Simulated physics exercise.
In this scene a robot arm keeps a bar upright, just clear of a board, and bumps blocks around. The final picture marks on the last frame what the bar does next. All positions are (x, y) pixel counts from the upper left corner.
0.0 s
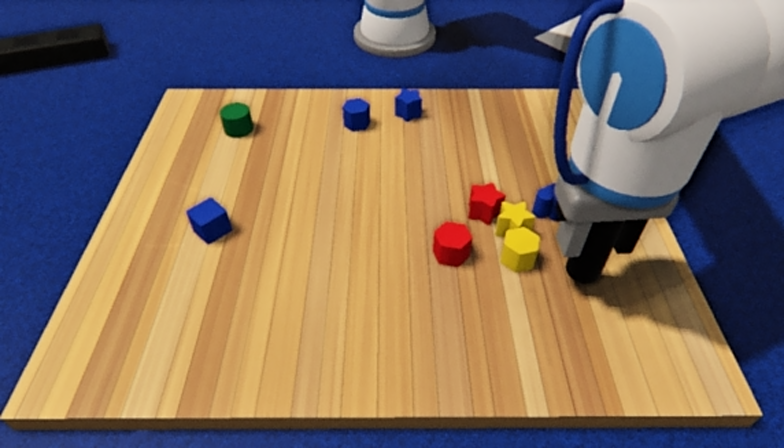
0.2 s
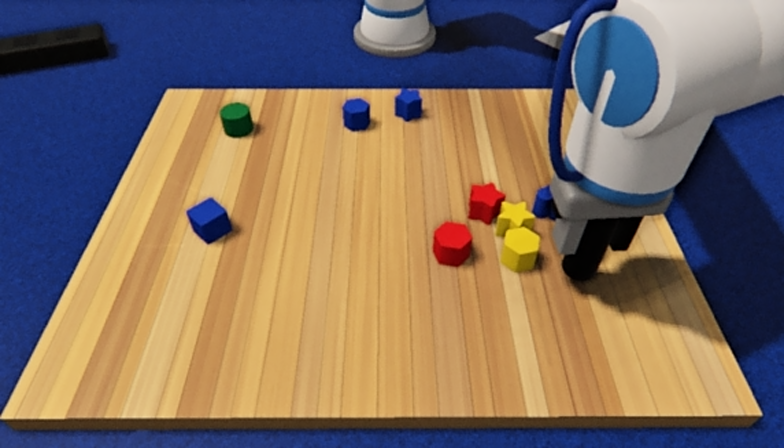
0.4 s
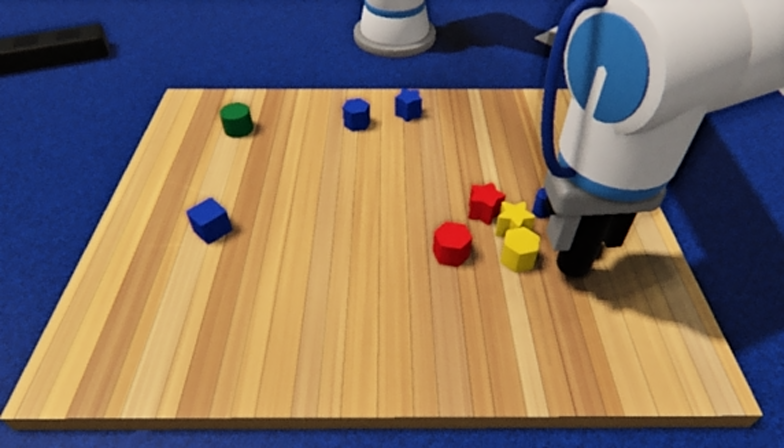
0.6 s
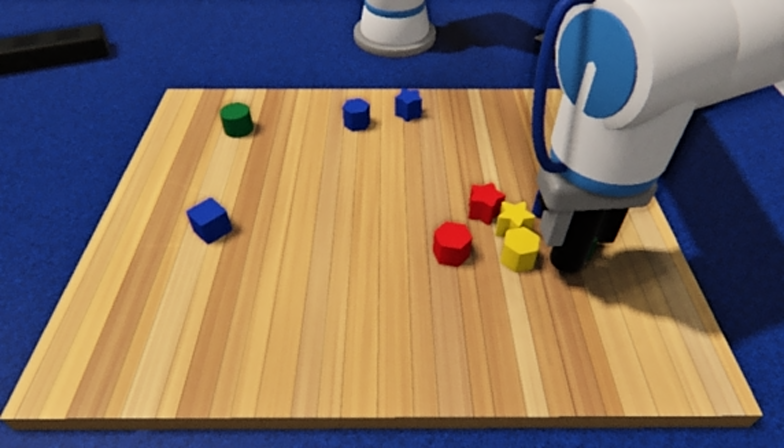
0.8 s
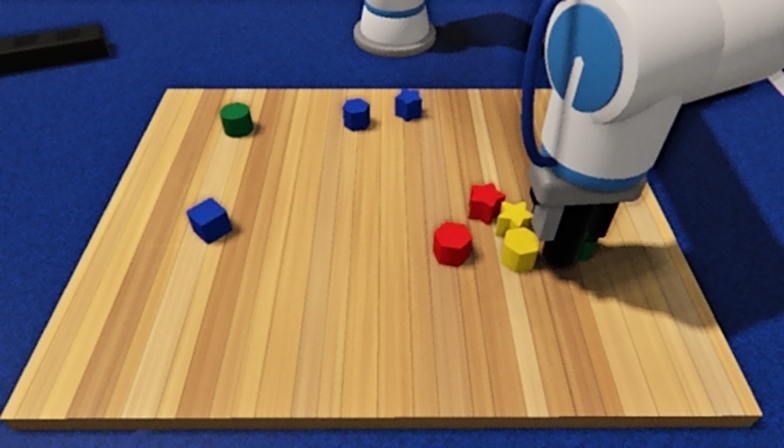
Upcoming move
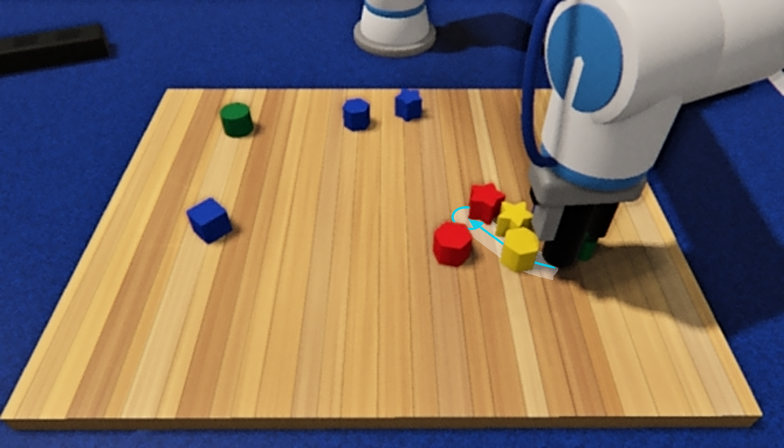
Robot arm edging slowly left beside a cluster of red and yellow blocks on a wooden board, the blocks staying still.
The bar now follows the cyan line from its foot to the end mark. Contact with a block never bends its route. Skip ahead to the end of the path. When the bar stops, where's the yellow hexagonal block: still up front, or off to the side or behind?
The bar should slip past it.
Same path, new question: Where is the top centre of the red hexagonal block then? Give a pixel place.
At the end it should sit near (433, 235).
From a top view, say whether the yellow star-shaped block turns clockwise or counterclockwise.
Spins clockwise.
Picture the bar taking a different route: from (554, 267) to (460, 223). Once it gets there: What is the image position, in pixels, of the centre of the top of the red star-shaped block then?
In the picture, that point is around (470, 167).
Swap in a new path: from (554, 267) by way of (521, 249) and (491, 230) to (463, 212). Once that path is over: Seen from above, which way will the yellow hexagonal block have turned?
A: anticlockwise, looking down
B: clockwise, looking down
The correct letter is A.
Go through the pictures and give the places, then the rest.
In the first frame, bar tip at (582, 272); block tops, red hexagonal block at (453, 234); red star-shaped block at (487, 193); yellow star-shaped block at (516, 212); yellow hexagonal block at (522, 240).
In the second frame, bar at (578, 269); blocks unchanged.
In the third frame, bar at (573, 266); blocks unchanged.
In the fourth frame, bar at (566, 262); blocks unchanged.
In the fifth frame, bar at (558, 257); red hexagonal block at (453, 234); red star-shaped block at (487, 193); yellow star-shaped block at (516, 212); yellow hexagonal block at (522, 240).
Path on the board, from (554, 267) via (520, 256) and (493, 236), ending at (468, 218).
What follows on the original path. One third of the way, bar at (522, 244); yellow hexagonal block at (491, 231).
Two thirds of the way, bar at (495, 225); red hexagonal block at (437, 235), turned 15° anticlockwise; red star-shaped block at (480, 180); yellow star-shaped block at (505, 199), turned 60° clockwise; yellow hexagonal block at (463, 221), turned 50° anticlockwise.
At the end, bar at (469, 207); red hexagonal block at (433, 235), turned 35° anticlockwise; red star-shaped block at (480, 178), turned 15° anticlockwise; yellow star-shaped block at (501, 194), turned 100° clockwise; yellow hexagonal block at (445, 211), turned 95° anticlockwise.
